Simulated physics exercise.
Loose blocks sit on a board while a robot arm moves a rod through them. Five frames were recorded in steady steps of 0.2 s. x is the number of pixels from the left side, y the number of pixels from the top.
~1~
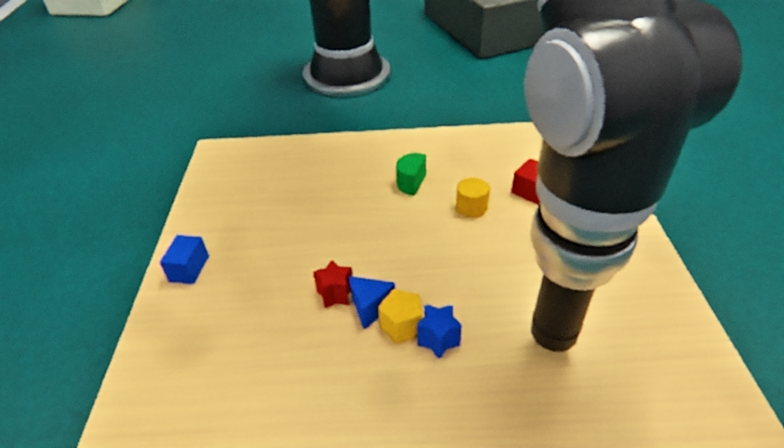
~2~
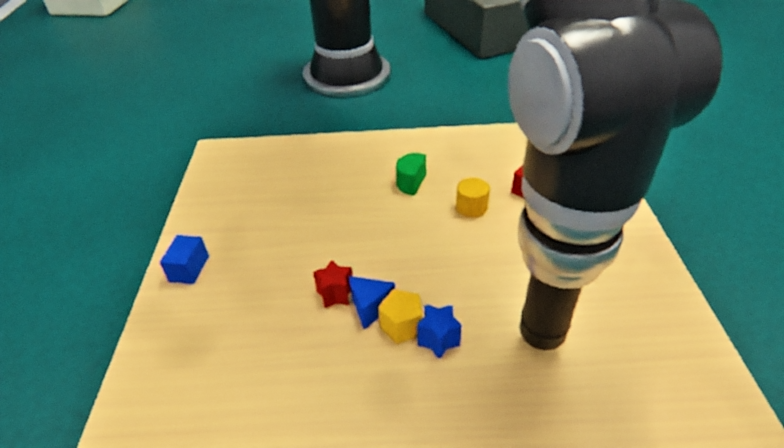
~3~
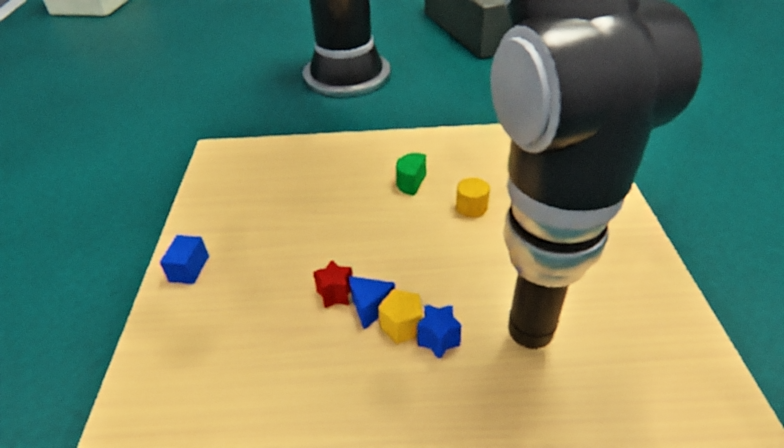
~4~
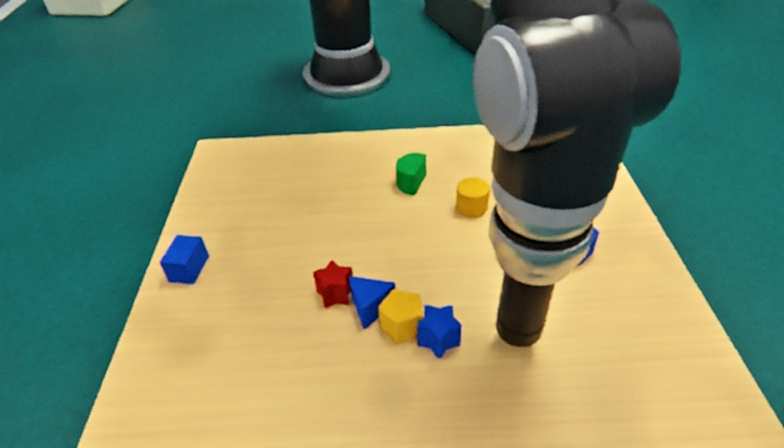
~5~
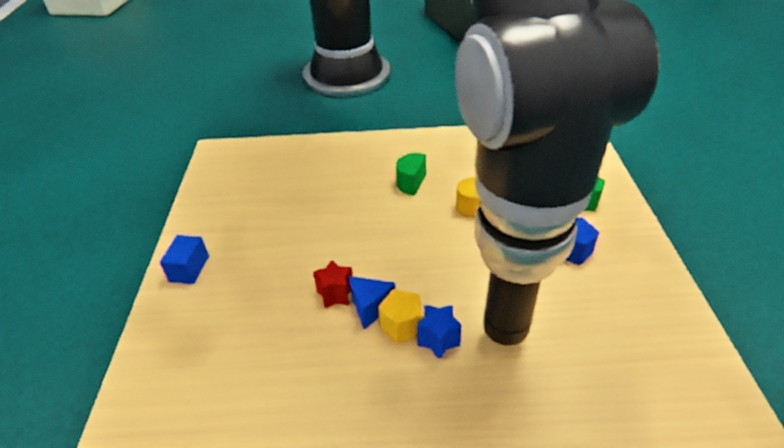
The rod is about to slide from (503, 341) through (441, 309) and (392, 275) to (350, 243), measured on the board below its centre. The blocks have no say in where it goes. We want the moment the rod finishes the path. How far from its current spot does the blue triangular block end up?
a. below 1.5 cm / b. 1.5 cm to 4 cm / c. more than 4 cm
The answer is a.
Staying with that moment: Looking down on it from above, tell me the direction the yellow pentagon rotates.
Direction: Clockwise.
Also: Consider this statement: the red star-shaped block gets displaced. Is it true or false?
That statement is not accurate.
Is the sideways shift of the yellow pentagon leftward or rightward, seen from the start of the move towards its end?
Over to the left.
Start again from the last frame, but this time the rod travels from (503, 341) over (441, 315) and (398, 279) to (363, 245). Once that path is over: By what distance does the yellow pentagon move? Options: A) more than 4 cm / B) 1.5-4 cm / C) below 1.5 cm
The one that fits is B, 1.5-4 cm.
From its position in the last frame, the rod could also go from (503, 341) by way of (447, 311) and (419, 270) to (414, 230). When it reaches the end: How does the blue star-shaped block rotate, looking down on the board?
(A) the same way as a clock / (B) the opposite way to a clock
Letter B.
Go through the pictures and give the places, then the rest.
In the first frame, rod tip at (554, 333); block tops, red star-shaped block at (333, 274); blue triangular block at (369, 288); yellow pentagon at (402, 305); blue star-shaped block at (439, 319).
In the second frame, rod at (542, 332); blocks unchanged.
In the third frame, rod at (531, 331); blocks unchanged.
In the fourth frame, rod at (518, 329); blocks unchanged.
In the fifth frame, rod at (506, 328); red star-shaped block at (333, 274); blue triangular block at (369, 288); yellow pentagon at (402, 305); blue star-shaped block at (439, 319).
What follows on the original path. One third of the way, rod at (441, 295); yellow pentagon at (387, 309), turned 20° clockwise; blue star-shaped block at (428, 317), turned 50° anticlockwise.
Two thirds of the way, rod at (390, 261); yellow pentagon at (387, 309), turned 20° clockwise; blue star-shaped block at (428, 317), turned 50° anticlockwise.
At the end, rod at (349, 230); red star-shaped block in place; blue triangular block in place; yellow pentagon at (387, 309), turned 20° clockwise; blue star-shaped block at (428, 317), turned 50° anticlockwise.
